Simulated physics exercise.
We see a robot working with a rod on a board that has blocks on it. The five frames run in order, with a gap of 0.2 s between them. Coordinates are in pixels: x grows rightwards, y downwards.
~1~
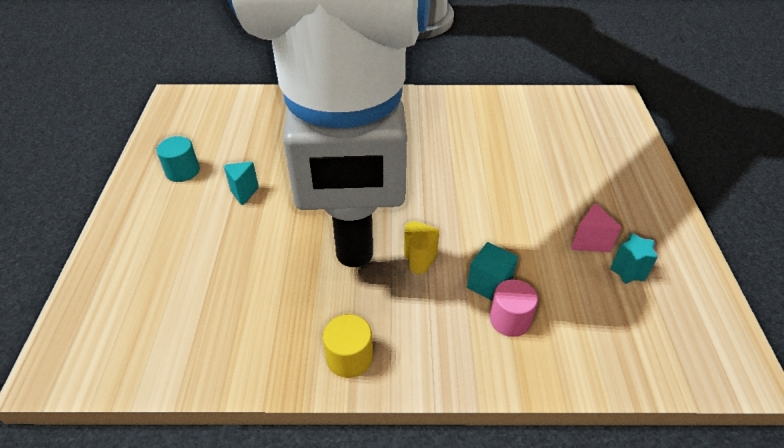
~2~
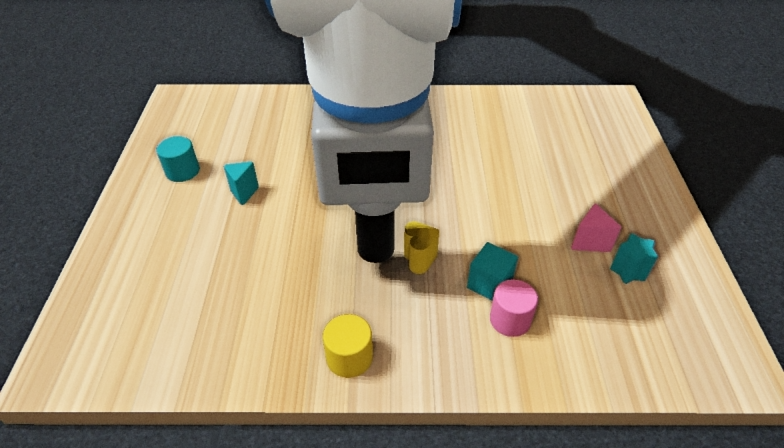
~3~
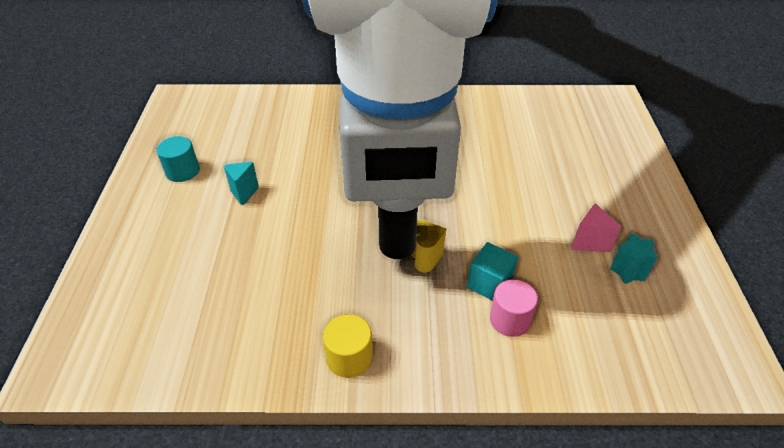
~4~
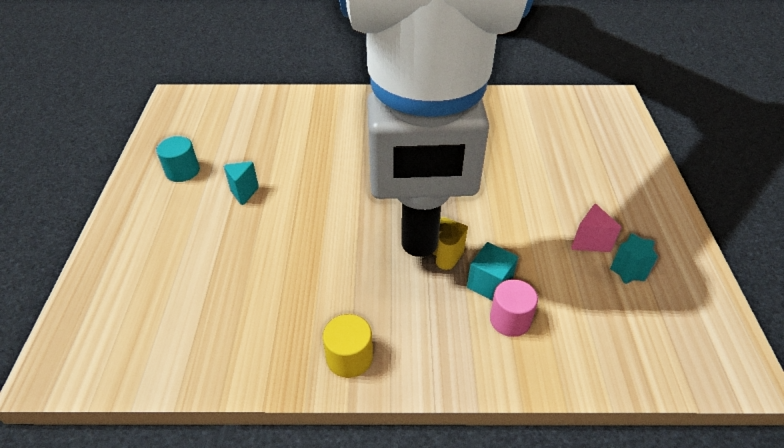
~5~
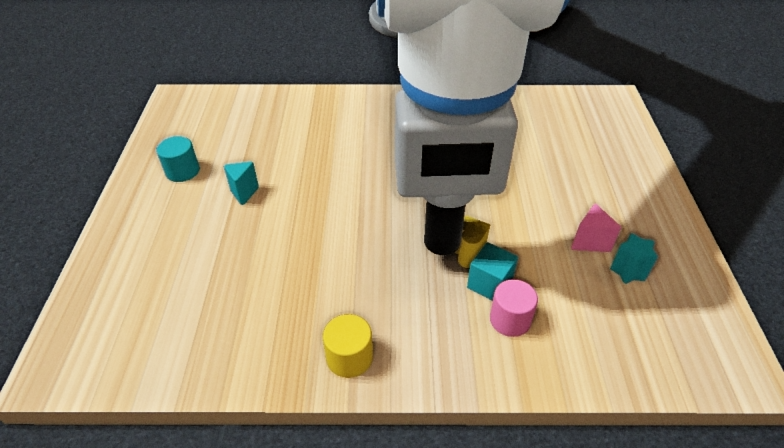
Robot arm moving its black rod rightward across a wooden board, pushing a small yellow block up close to a turquoise block.
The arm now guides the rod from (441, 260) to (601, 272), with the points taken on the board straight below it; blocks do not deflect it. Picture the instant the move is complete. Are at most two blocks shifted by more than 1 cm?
It seems so.
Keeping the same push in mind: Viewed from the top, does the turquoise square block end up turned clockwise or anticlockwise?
Clockwise from above.
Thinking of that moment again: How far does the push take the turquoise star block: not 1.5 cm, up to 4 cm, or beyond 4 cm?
Answer: Less than 1.5 cm.
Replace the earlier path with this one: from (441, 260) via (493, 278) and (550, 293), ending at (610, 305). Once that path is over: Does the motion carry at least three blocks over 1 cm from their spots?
I expect so.
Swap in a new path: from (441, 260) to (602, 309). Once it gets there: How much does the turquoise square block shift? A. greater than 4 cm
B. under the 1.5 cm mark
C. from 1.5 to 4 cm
That would be A.
On the path given first. One third of the way, rod at (499, 246); yellow heart-shaped block at (520, 223), turned 25° anticlockwise; turquoise square block at (518, 267), turned 55° clockwise; pink round block at (519, 299).
Two thirds of the way, rod at (553, 250); yellow heart-shaped block at (541, 220), turned 80° anticlockwise; turquoise square block at (523, 269), turned 65° clockwise; pink round block at (520, 301).
At the end, rod at (608, 255); yellow heart-shaped block at (541, 220), turned 80° anticlockwise; turquoise square block at (523, 269), turned 65° clockwise; pink round block at (520, 301); turquoise star block at (646, 245).
